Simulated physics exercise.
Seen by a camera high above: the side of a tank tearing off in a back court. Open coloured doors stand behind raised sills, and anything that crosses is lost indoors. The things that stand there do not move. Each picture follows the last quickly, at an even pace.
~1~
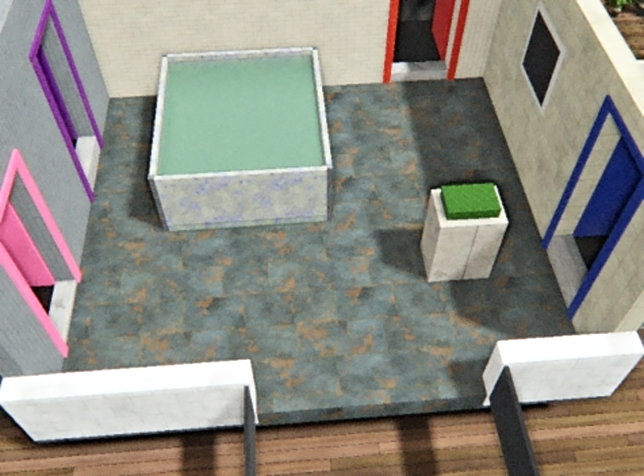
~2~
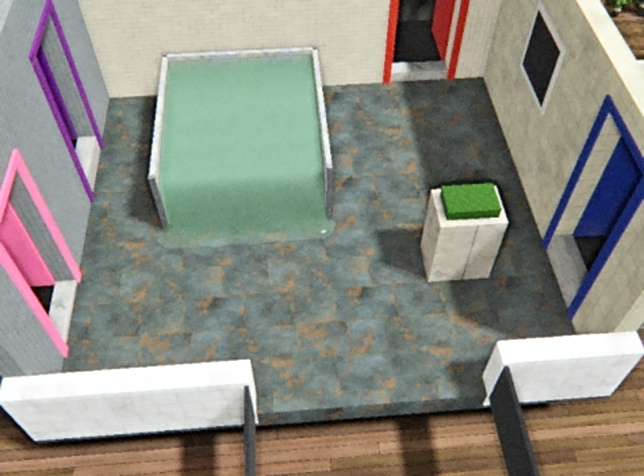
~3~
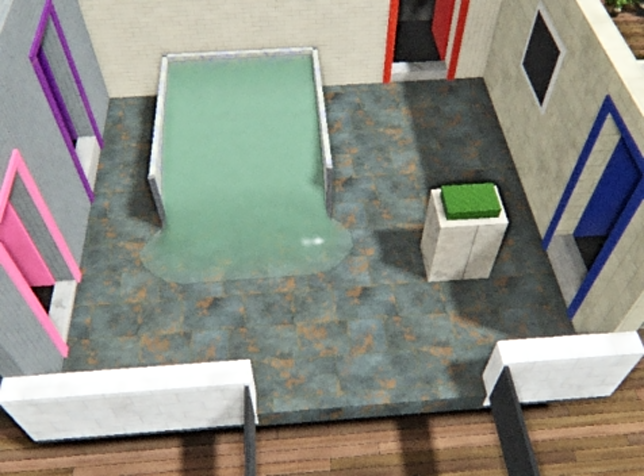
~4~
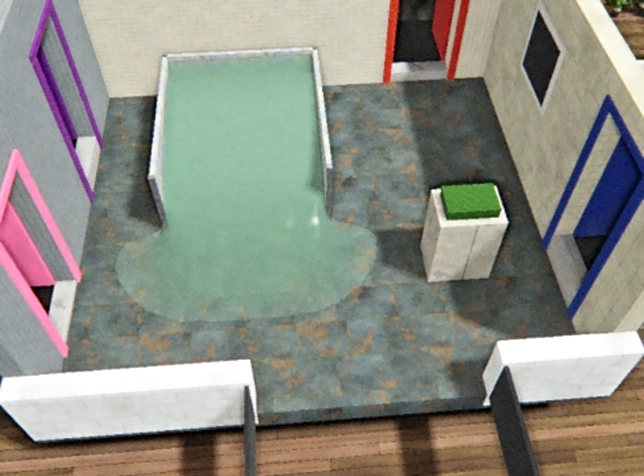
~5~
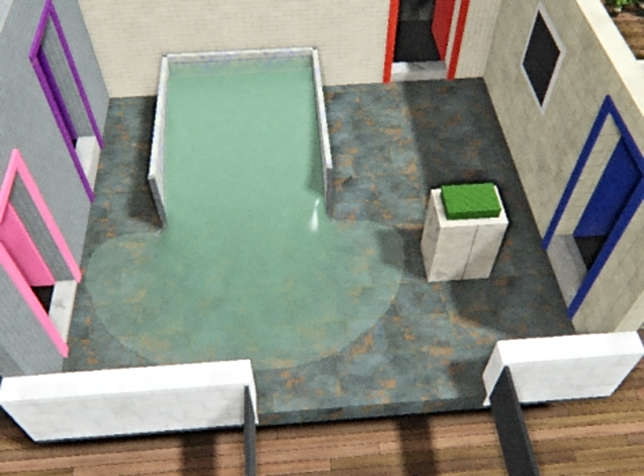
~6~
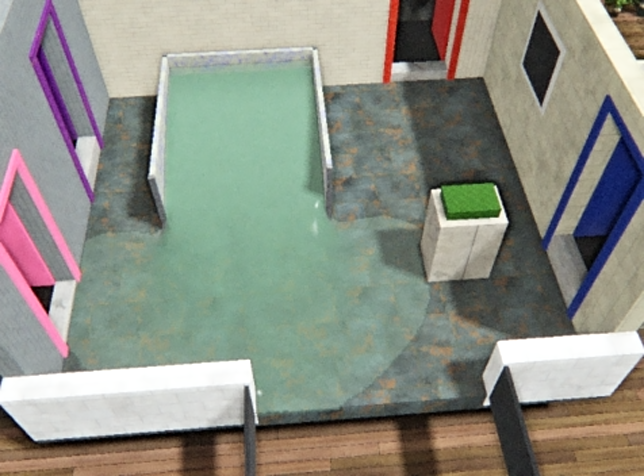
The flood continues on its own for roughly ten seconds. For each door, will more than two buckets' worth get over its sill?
Outcome: The purple door will most likely keep inside the limit. The blue door will most likely keep inside the limit. The pink door will most likely go past the limit. The red door will most likely keep inside the limit.
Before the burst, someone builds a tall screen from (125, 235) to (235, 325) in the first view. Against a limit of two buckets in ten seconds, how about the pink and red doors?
Pink door falls short, red door falls short.
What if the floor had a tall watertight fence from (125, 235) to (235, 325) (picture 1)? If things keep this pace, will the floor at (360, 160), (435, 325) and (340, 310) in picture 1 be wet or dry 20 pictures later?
As listed: No water, flooded, under water.
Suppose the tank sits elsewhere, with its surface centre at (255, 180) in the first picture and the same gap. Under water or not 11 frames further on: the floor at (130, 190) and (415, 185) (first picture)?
Soaked, parched.
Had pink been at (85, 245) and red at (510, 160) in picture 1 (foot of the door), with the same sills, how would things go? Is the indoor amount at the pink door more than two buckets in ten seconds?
As I see it, the pink door comes in higher.
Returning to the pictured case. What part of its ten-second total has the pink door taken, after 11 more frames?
My figure is 20 in a hundred.
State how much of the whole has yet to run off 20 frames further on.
I make it around 60 per cent.
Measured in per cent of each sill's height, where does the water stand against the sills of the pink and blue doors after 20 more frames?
390 and 10 %, in that order.
A moment on, water covers 45 % of the floor; the purple door not reached, the blue door not reached, the pink door under two buckets in, the red door not reached.
Next, water covers 45 % of the floor; the purple door not reached, the blue door not reached, the pink door over two buckets in, the red door not reached.
Then, water covers 65 % of the floor; the purple door wet at the sill, nothing in, the blue door wet at the sill, nothing in, the pink door far over two buckets in, the red door not reached.
Later, water covers 80 % of the floor; the purple door wet at the sill, nothing in, the blue door wet at the sill, nothing in, the pink door far over two buckets in, the red door wet at the sill, nothing in.
In the end, water covers 95 % of the floor; the purple door wet at the sill, nothing in, the blue door wet at the sill, nothing in, the pink door far over two buckets in, the red door wet at the sill, nothing in.
